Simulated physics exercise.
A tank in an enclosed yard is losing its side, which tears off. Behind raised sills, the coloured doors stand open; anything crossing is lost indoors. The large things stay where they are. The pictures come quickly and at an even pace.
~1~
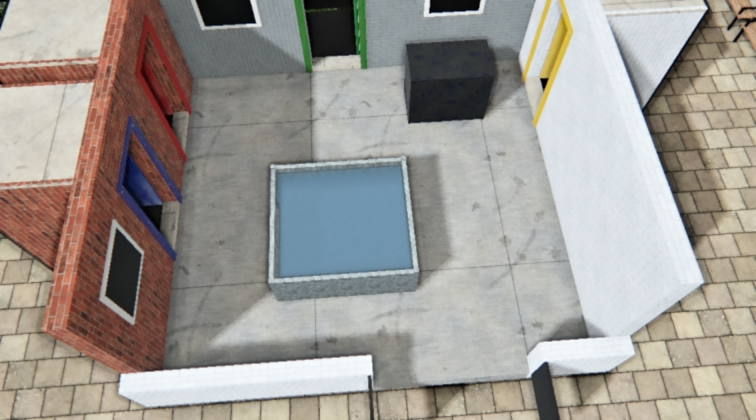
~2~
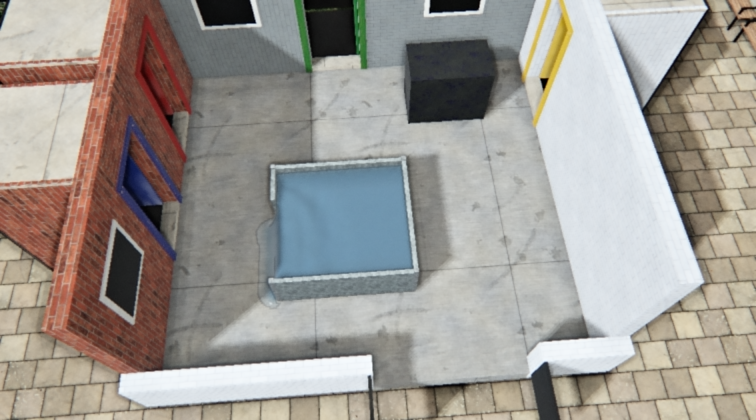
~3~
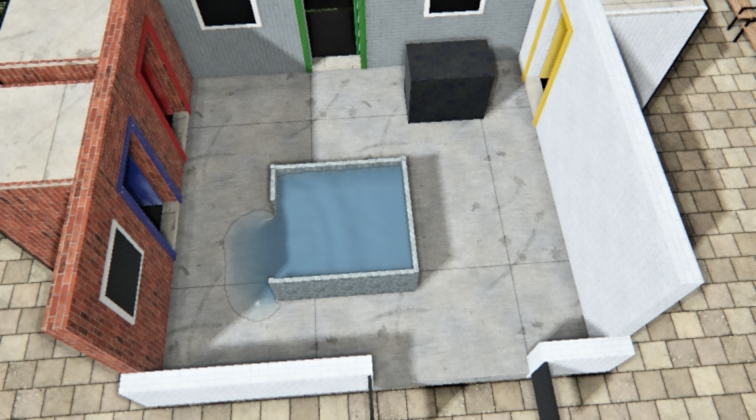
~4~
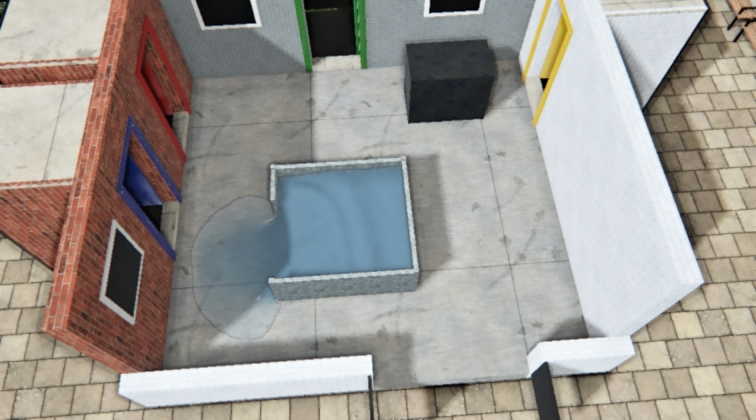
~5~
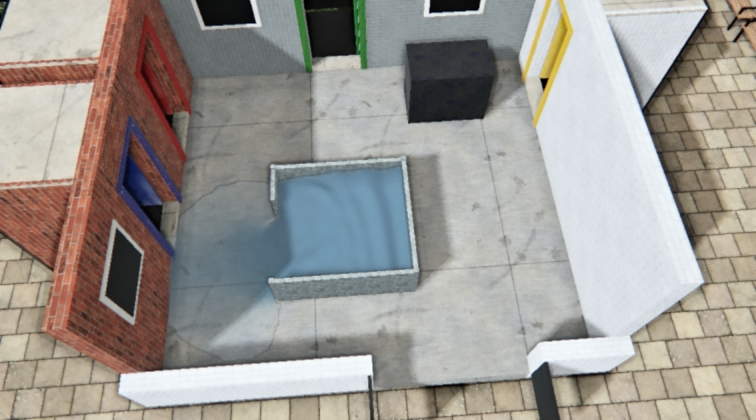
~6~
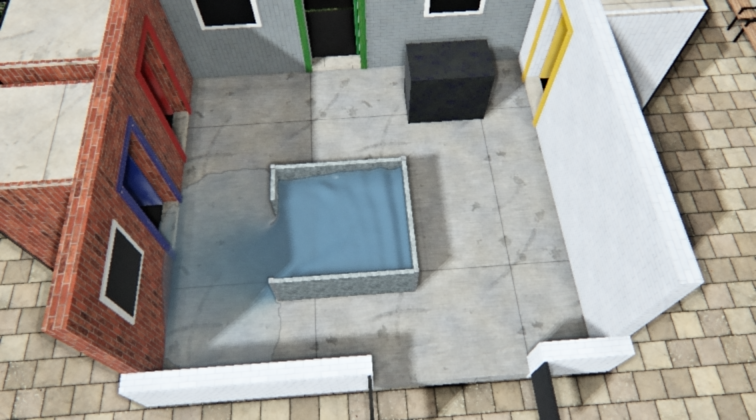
Enclosed yard with coloured doorways, a square tank's left side opening and water pouring out, spreading across the concrete to the brick wall.
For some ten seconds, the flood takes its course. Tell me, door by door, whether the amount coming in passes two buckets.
At the yellow door it stays within two buckets; at the red door it stays within two buckets; at the blue door it passes two buckets; at the green door it stays within two buckets.
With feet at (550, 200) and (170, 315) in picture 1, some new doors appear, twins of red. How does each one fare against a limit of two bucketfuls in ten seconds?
The first stays short of it, the second crosses the line.
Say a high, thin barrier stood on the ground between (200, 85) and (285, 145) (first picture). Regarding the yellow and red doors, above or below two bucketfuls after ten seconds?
Then it goes like this: Yellow falls below the limit, red rises above the limit.
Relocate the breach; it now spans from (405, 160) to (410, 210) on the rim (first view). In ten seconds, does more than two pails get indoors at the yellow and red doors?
Taking them in order, the yellow one beats the mark, then the red one misses the mark.
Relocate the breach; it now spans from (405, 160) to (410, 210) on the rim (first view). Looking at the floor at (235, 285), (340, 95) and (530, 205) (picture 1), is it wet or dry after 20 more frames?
In turn: Untouched, then inundated, then inundated.
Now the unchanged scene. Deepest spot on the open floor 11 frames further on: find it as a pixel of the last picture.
Around (163, 370).
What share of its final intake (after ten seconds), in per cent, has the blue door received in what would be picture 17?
I'd say some 55 per cent.
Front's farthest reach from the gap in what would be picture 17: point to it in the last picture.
Farthest reach: (193, 84).
A moment on, water covers 20 % of the floor; the yellow door not reached, the red door wet at the sill, nothing in, the blue door far over two buckets in, the green door not reached.
Next, water covers 30 % of the floor; the yellow door not reached, the red door wet at the sill, nothing in, the blue door far over two buckets in, the green door not reached.
Then, water covers 55 % of the floor; the yellow door not reached, the red door wet at the sill, nothing in, the blue door far over two buckets in, the green door wet at the sill, nothing in.
Later, water covers 80 % of the floor; the yellow door wet at the sill, nothing in, the red door wet at the sill, nothing in, the blue door far over two buckets in, the green door wet at the sill, nothing in.
In the end, water covers 95 % of the floor; the yellow door wet at the sill, nothing in, the red door wet at the sill, nothing in, the blue door far over two buckets in, the green door wet at the sill, nothing in.
